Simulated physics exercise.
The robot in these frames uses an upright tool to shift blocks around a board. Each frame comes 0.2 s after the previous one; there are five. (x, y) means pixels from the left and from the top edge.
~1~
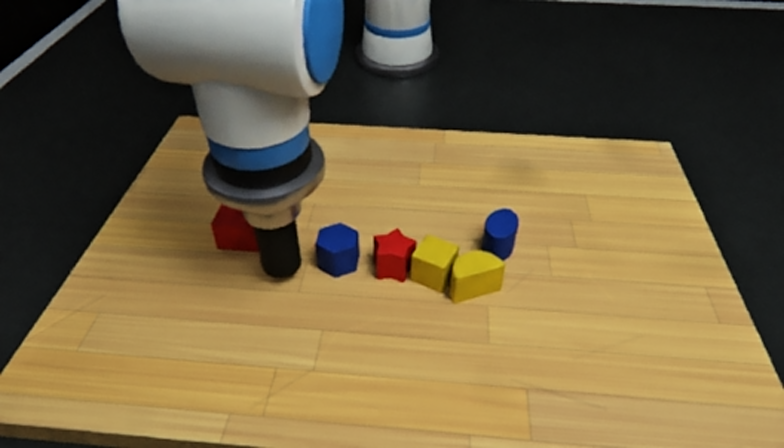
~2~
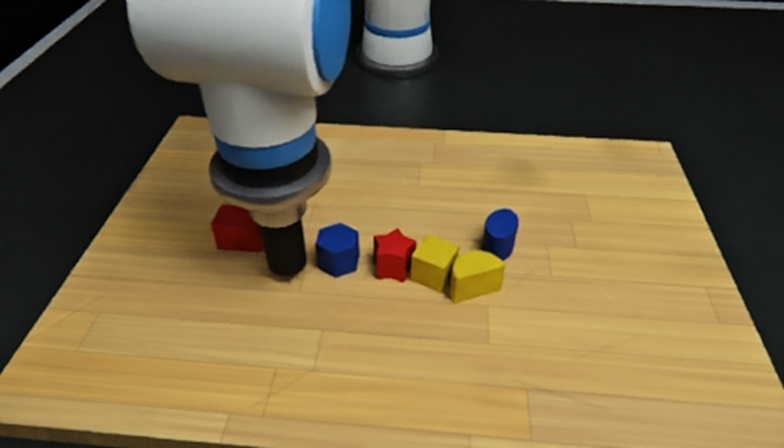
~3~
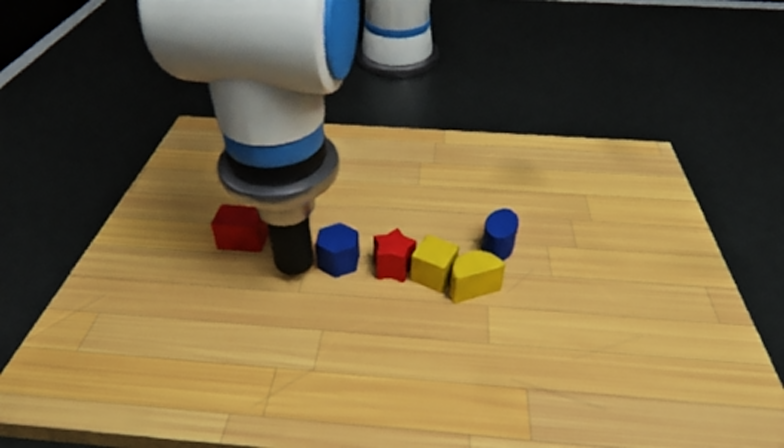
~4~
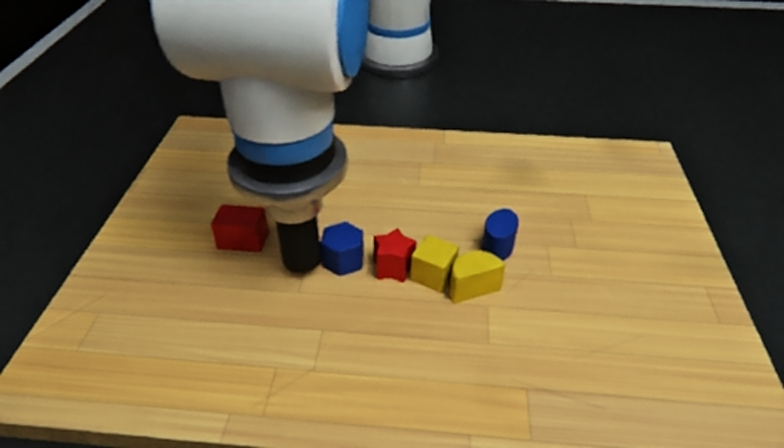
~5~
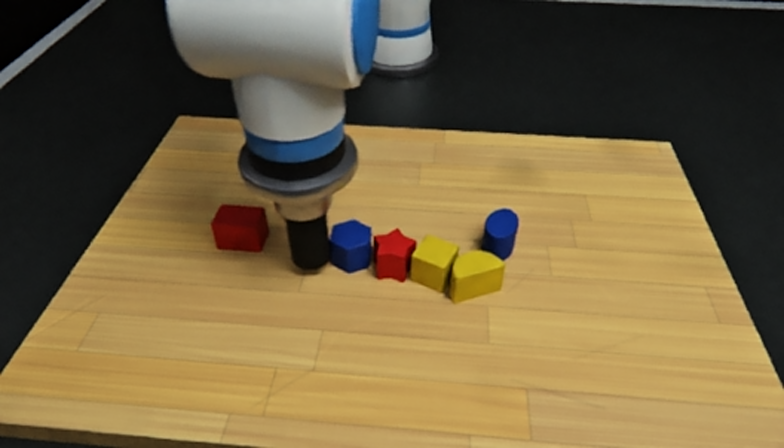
A robot arm moves its black tool right and nudges the blue six-sided block slightly right.
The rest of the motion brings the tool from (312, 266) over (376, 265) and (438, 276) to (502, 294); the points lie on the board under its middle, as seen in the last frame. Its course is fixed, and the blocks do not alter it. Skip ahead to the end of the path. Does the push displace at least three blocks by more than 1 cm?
Going by the path, yes.
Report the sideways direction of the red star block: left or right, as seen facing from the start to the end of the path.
Left side.
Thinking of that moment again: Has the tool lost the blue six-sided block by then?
My answer is yes.
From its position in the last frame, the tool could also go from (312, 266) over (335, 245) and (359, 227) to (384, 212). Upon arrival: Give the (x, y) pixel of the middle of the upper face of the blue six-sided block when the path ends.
My best guess is (392, 215).
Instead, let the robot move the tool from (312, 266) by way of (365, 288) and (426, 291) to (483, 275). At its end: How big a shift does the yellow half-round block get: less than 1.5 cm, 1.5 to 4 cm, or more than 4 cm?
It moves more than 4 cm.
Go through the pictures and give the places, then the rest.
The first picture shows lower end of the tool (282, 264), tops of blocks, blue six-sided block (337, 237), red star block (394, 242), yellow square piece (436, 250), yellow half-round block (476, 263).
The second picture shows tool (288, 263), blocks as before.
The third picture shows tool (294, 261), blocks as before.
The fourth picture shows tool (302, 259), blue six-sided block (342, 235).
The fifth picture shows tool (311, 256), blue six-sided block (351, 233), red star block (394, 242), yellow square piece (436, 250), yellow half-round block (476, 263).
On the path given first. One third of the way, tool (376, 255); blue six-sided block (393, 216), turned 65° anticlockwise; red star block (426, 228), turned 35° clockwise; yellow square piece (447, 251), turned 25° clockwise; yellow half-round block (482, 267).
Two thirds of the way, tool (440, 266); blue six-sided block (396, 213), turned 80° anticlockwise; red star block (440, 224); yellow square piece (486, 254); yellow half-round block (518, 277), turned 25° clockwise.
At the end, tool (504, 284); blue six-sided block (396, 213), turned 80° anticlockwise; red star block (440, 224); yellow square piece (553, 272); yellow half-round block (590, 295), turned 25° clockwise.
